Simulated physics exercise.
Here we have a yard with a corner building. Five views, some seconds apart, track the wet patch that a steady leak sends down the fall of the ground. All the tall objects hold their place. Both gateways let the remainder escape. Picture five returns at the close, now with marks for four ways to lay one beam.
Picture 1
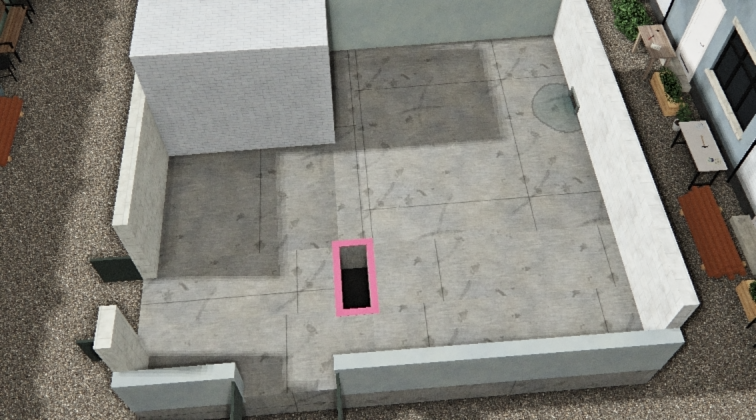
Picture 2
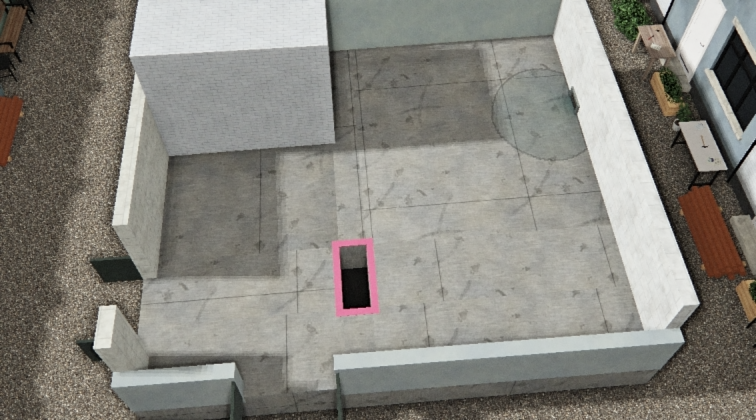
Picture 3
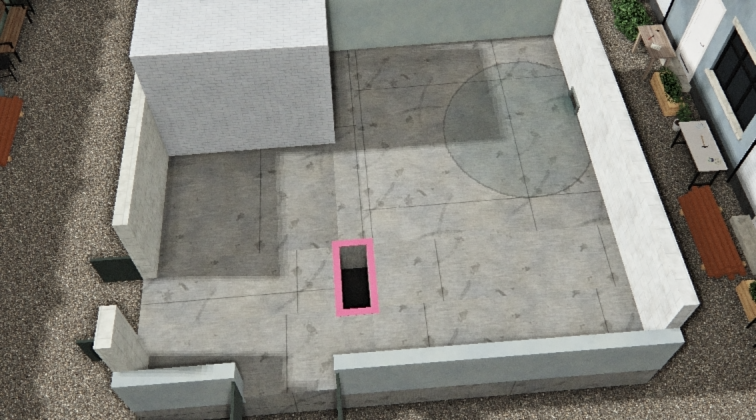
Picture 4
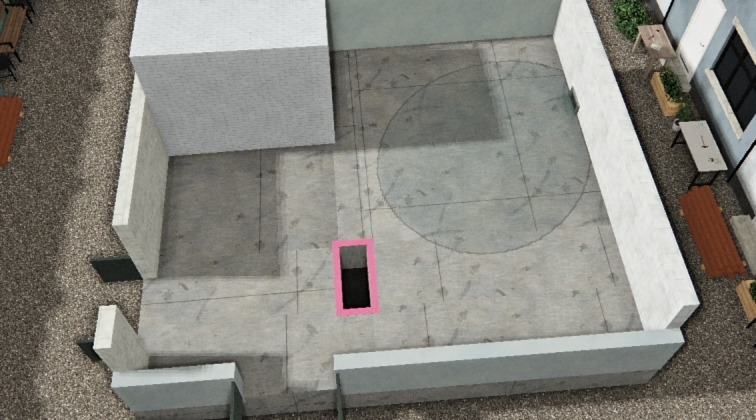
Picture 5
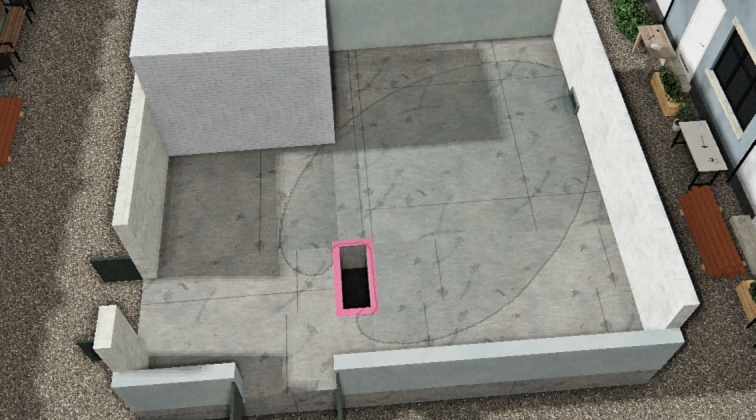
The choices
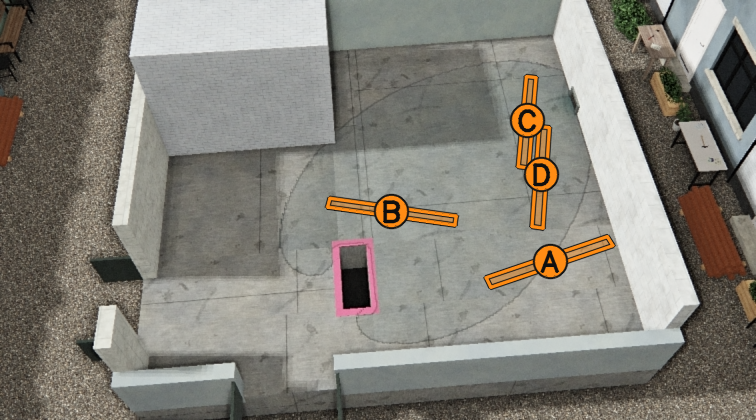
Water spreads from the right wall across the walled yard and reaches the pink-edged drain.
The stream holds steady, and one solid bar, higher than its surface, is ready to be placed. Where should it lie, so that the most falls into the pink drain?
Take A.
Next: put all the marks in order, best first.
Best to worst: A, D, C, B.
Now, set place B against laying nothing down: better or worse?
Place B is worse.
In orange, A from (488, 282) to (610, 241); B from (328, 202) to (455, 220); C from (523, 167) to (531, 77); D from (537, 227) to (544, 127).
With A, about 34 % of the stream goes into the pink drain, about 66 % out by the gates.
With B, about 5 % of the stream goes into the pink drain, about 95 % out by the gates.
With C, about 11 % of the stream goes into the pink drain, about 88 % out by the gates.
With D, about 26 % of the stream goes into the pink drain, about 74 % out by the gates.
